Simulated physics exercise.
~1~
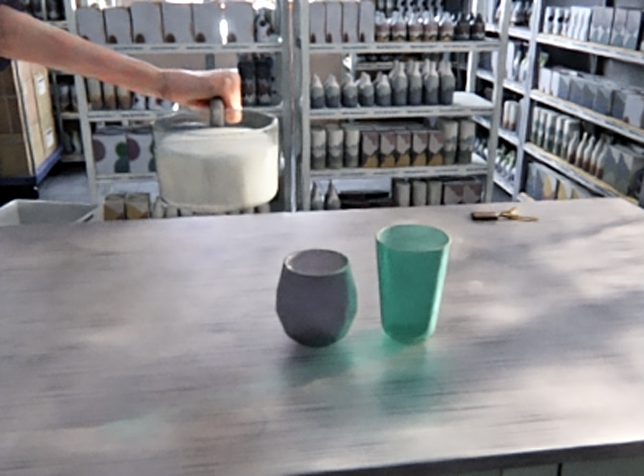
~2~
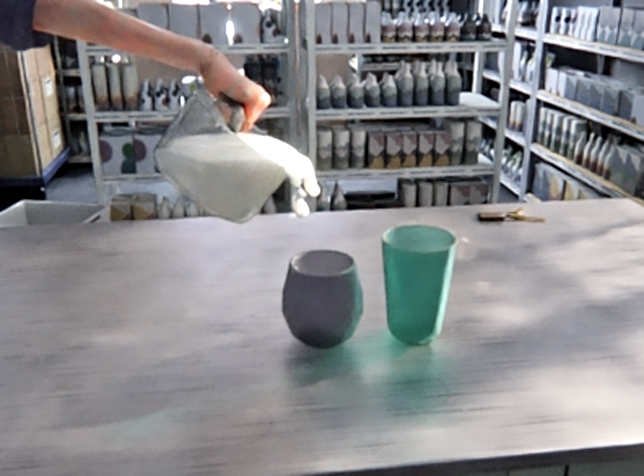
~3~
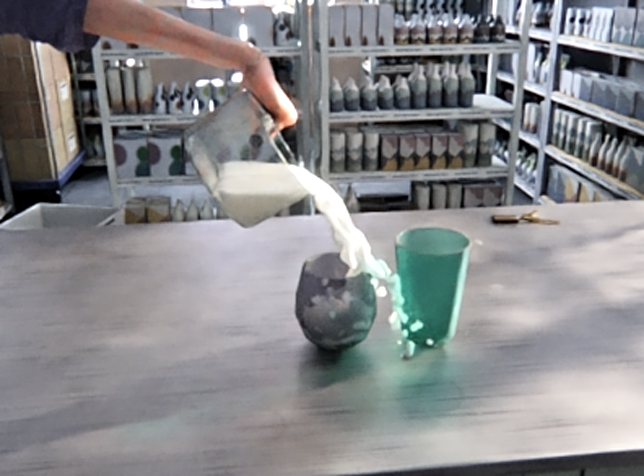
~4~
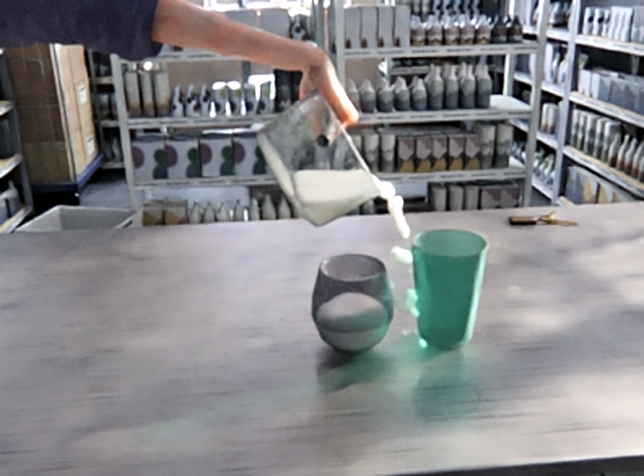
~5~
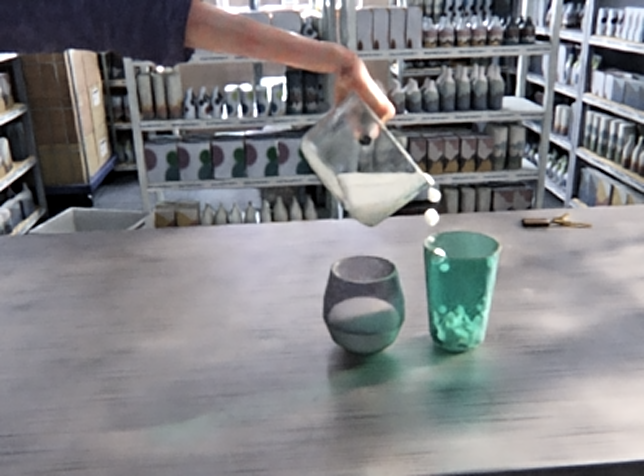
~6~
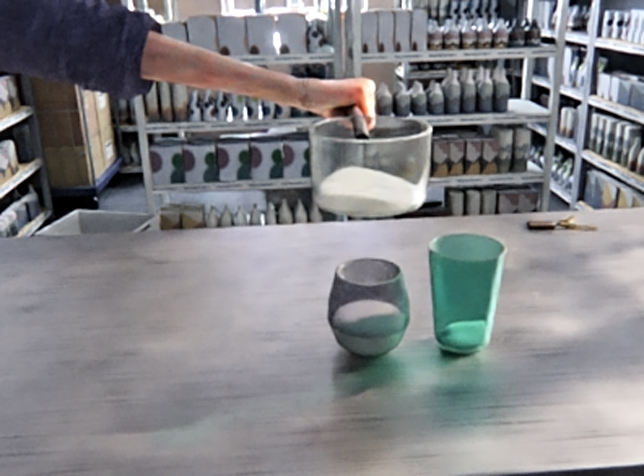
On a worktop, a hand tips milk from a saucepan into two glasses, partly filling both.
